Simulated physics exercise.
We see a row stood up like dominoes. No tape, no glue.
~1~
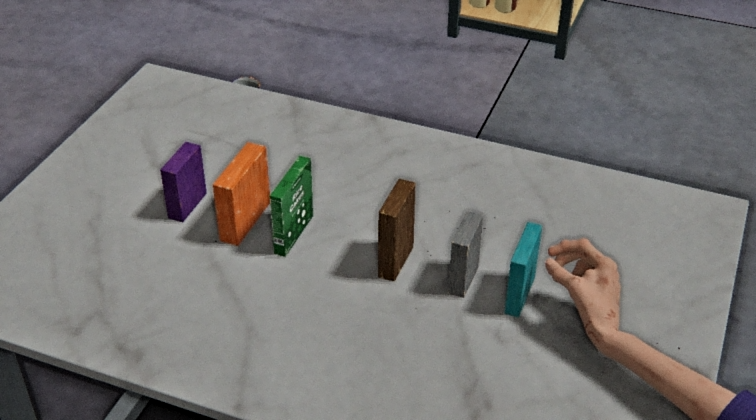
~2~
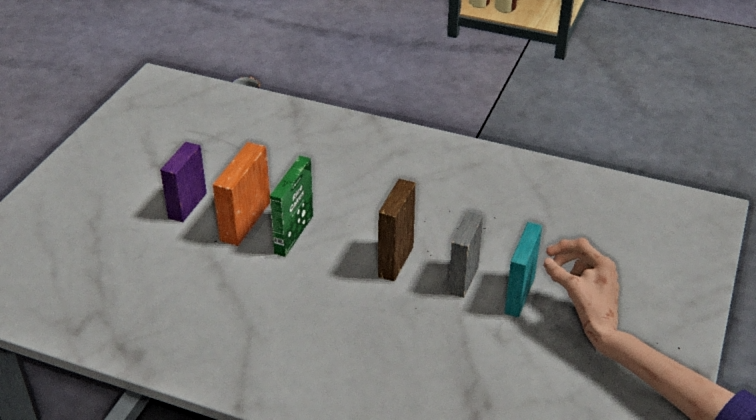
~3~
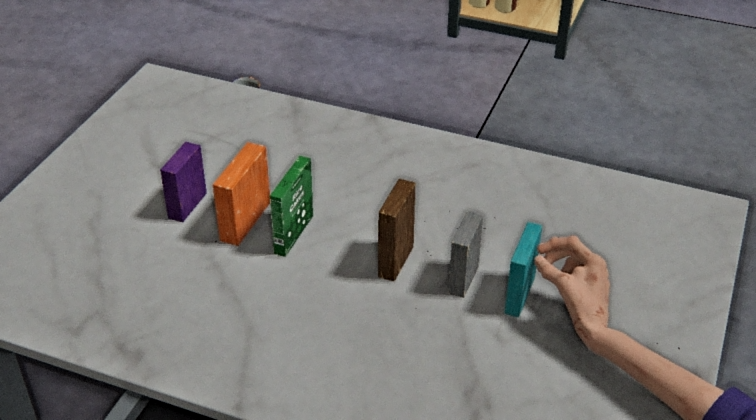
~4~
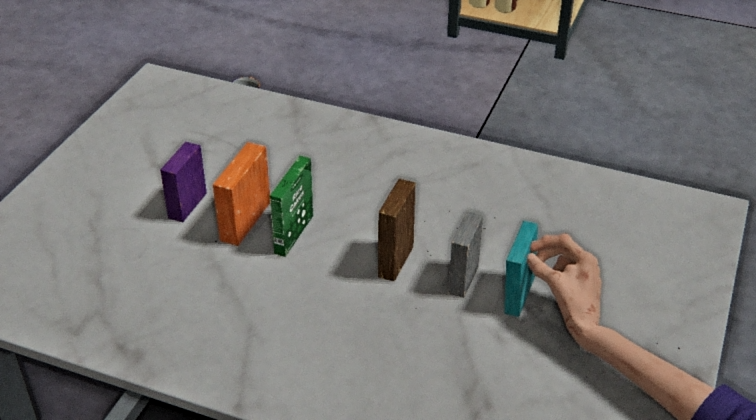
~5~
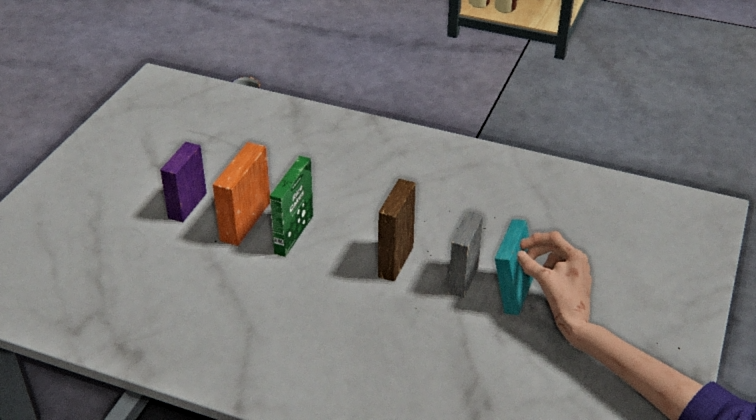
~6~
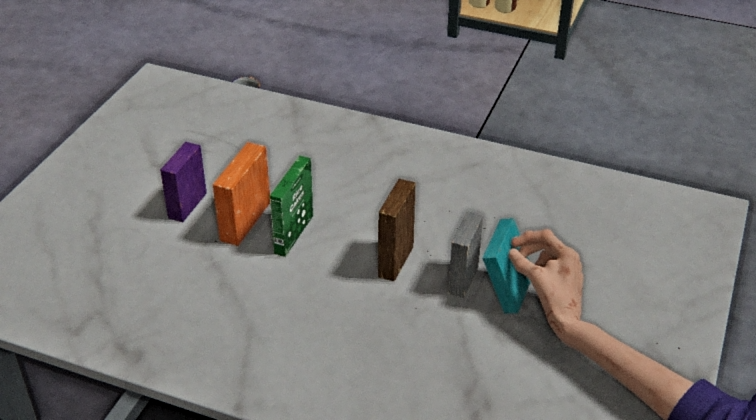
At first, six upright blocks stand in a spaced row on a marble-patterned table, with a hand just right of the turquoise one at the right end. The hand moves left, touches the turquoise piece and pushes it, and the piece tilts leftward toward the grey one while the others stay still.
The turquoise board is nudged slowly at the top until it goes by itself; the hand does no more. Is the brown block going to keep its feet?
The brown block falls over.
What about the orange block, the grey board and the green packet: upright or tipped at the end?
The orange block is still upright; the grey board tips over; the green packet stays upright.
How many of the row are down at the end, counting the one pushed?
In all, 3.
Then, 0.20 s after the last picture, turquoise board 54° over; grey board tipped 22° from how it was.
Then, 0.40 s after the last picture, turquoise board 73° over; brown block tipped 23° from how it was near (374, 225); grey board tipped 74° from how it was.
Then, 0.60 s after the last picture, turquoise board 74° over; brown block on its side near (337, 234); grey board on its side.
Then, 0.70 s after the last picture, turquoise board 74° over; brown block on its side near (337, 240); grey board on its side.
At rest, tipped over on the table, grey board and brown block; the other 2 in place. Seen from the same camera at the end, brown block near (337, 240).
